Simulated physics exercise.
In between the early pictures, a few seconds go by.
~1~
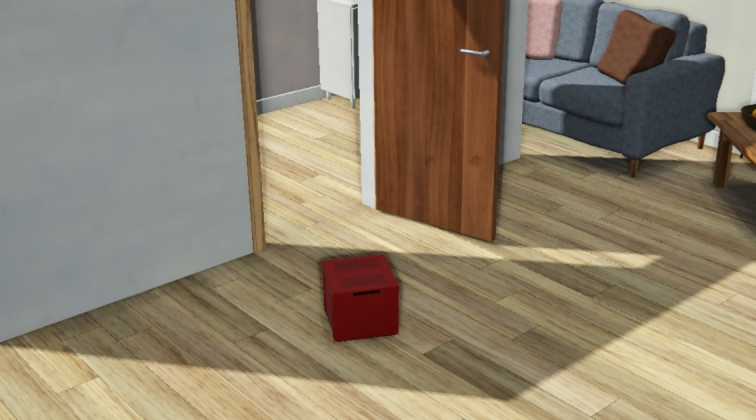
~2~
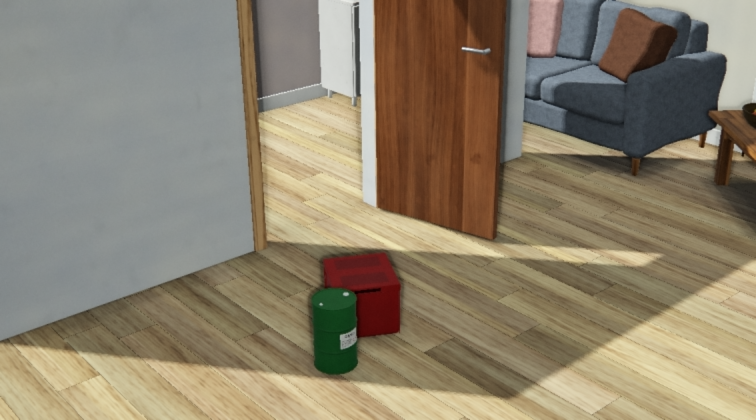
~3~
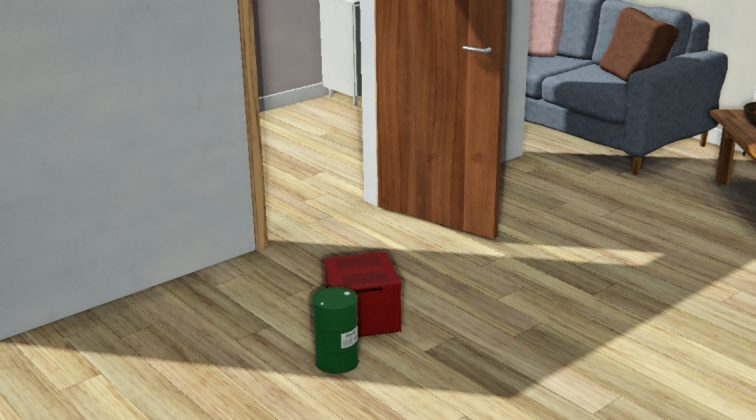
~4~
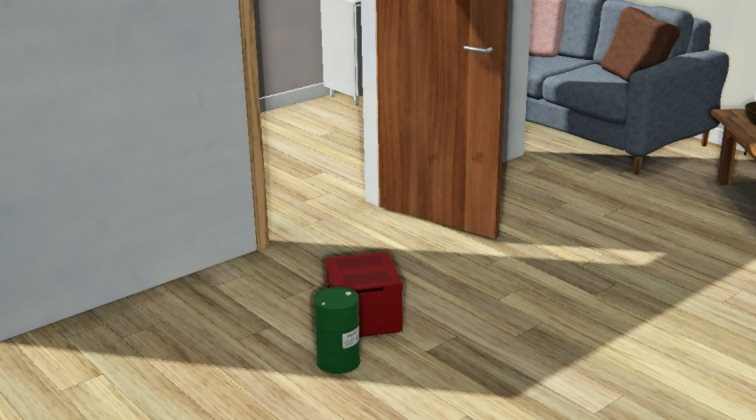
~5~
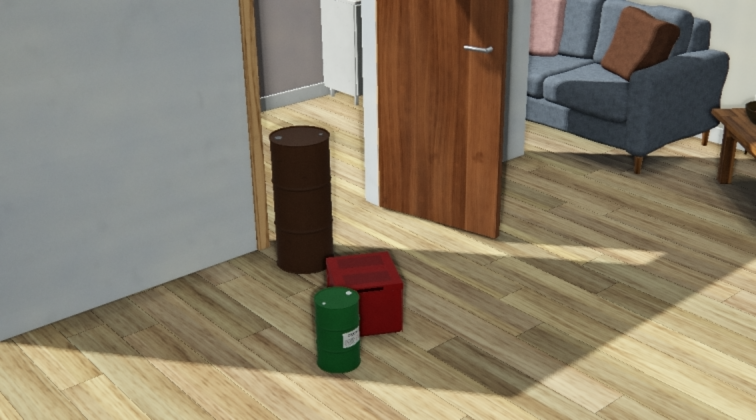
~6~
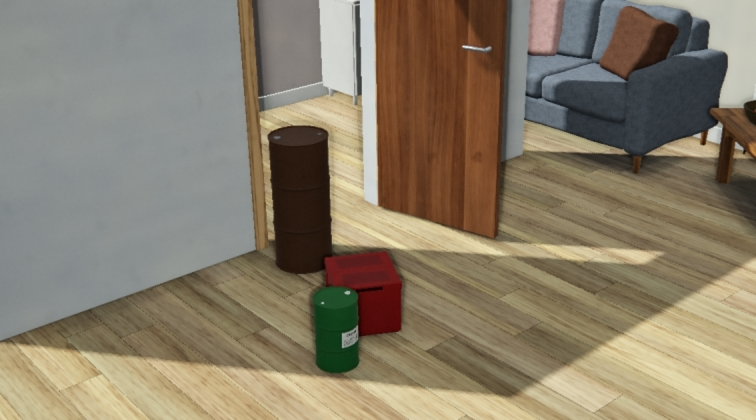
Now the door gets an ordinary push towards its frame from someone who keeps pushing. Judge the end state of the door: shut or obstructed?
The door falls short.
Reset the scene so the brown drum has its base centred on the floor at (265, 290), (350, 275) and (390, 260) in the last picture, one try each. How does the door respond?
Well, first it completes its arc, then it is halted early, and lastly it is halted early.
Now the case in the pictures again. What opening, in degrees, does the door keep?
It stays open at around 25°.
Then, 0.80 s past the last view, door 84° open.
Then, 1.40 s past the last view, door 55° open.
Then, 1.90 s past the last view, door 30° open; brown drum displaced a little near (296, 199).
Finally, door 26° open; all 3 still in place. Final places as the last picture's camera would see them, brown drum near (287, 197).
